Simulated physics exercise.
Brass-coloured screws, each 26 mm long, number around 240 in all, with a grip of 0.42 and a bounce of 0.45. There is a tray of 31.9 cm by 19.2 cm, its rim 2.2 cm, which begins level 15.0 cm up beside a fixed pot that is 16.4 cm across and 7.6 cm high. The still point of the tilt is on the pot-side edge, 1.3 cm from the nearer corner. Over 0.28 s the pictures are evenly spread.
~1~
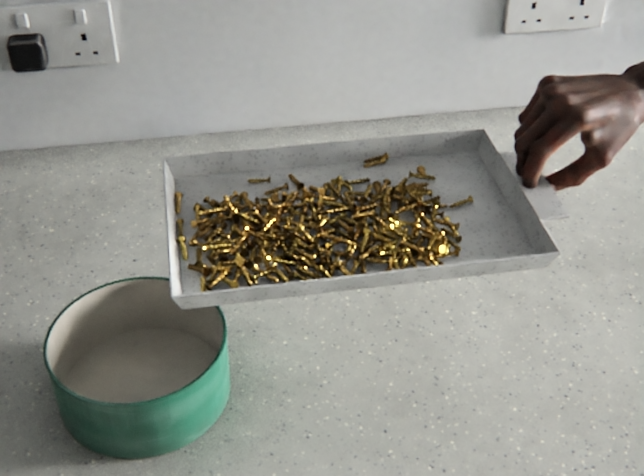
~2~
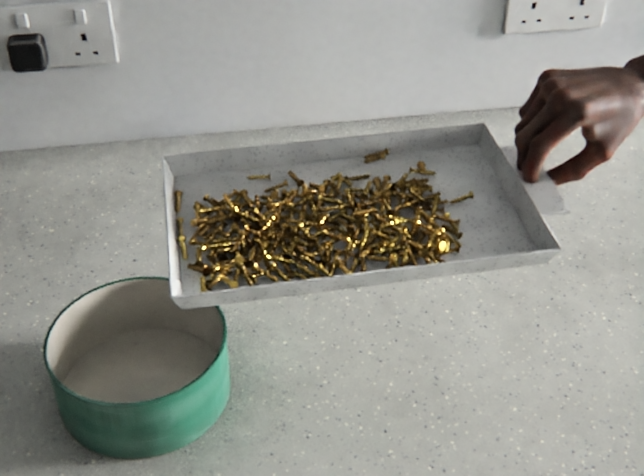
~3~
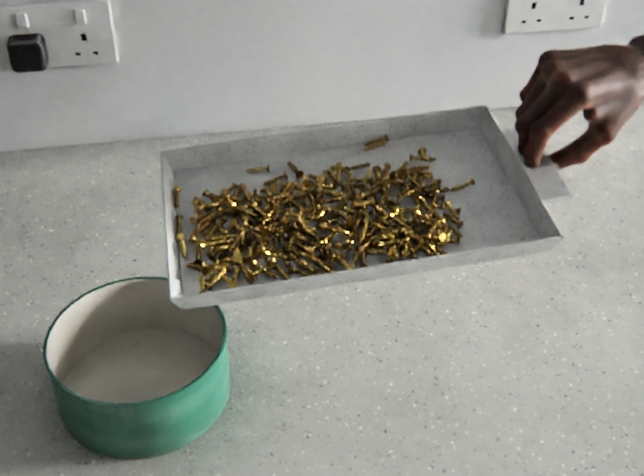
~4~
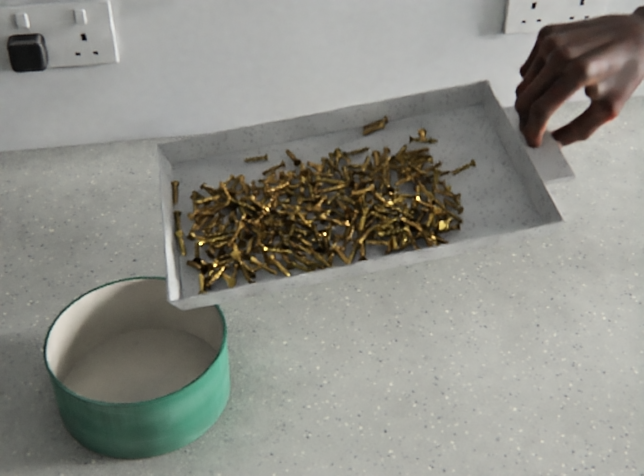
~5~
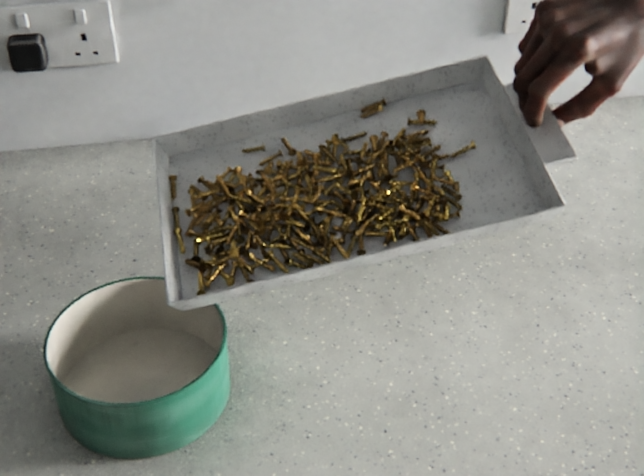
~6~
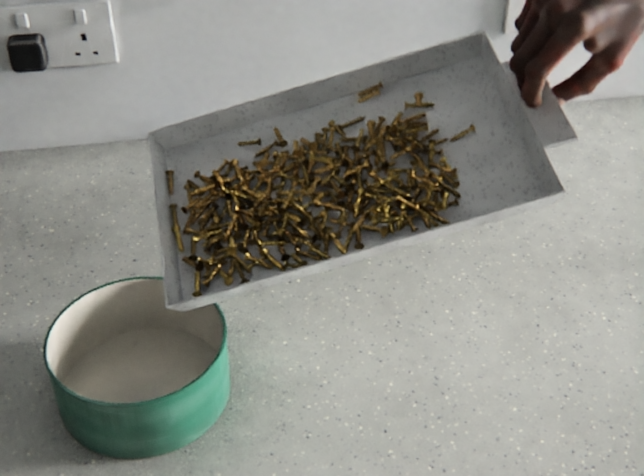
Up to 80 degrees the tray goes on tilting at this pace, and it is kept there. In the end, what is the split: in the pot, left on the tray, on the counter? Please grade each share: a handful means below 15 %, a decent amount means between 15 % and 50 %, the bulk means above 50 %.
Pot: A decent amount, tray: A handful, counter: The bulk.
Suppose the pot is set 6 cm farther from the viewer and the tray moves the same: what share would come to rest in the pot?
Then roughly 0 percent would land in it.
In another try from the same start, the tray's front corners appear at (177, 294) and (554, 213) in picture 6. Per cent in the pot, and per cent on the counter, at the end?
Per cent by place - pot 30, counter 70.
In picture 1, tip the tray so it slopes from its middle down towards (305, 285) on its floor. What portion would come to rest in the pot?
About 15 per cent.
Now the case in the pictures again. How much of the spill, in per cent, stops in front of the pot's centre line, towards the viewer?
Share: Roughly 100 %.
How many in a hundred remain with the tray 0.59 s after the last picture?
It's roughly 85 percent.
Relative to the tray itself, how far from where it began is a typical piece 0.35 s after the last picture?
Roughly 6 cm.
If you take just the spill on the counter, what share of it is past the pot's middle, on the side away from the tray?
It comes to near 60 percent.
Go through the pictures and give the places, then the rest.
Tray tilt 0 degrees, front corners at (181, 289) and (549, 248); middle of the pieces at (322, 229); pot at (136, 336), in the first frame.
Tray tilt 1 degrees, front corners at (180, 290) and (550, 244); middle of the pieces at (322, 227), in the second frame.
Tray tilt 5 degrees, front corners at (179, 291) and (552, 232), lowest corner left front; middle of the pieces at (322, 220), in the third frame.
Tray tilt 9 degrees, front corners at (178, 293) and (553, 216), lowest corner left front; middle of the pieces at (320, 211), in the fourth frame.
Tray tilt 14 degrees, front corners at (176, 295) and (554, 201), lowest corner left front; middle of the pieces at (318, 202), in the fifth frame.
Tray tilt 19 degrees, front corners at (175, 297) and (553, 186), lowest corner left front; middle of the pieces at (314, 194); pot at (136, 336), in the sixth frame.
Then, 0.35 s after the last picture, tilt 48 degrees; the tray holds 100 %, the pot 0 %.
Then, 0.59 s after the last picture, tilt 69 degrees; the tray holds 85 %, the pot 0 %.
Then, 0.93 s after the last picture, tilt 80 degrees; the tray holds 5 %, the pot 35 %.
In the end, pot 40 %, tray 0 %, counter 60 %.
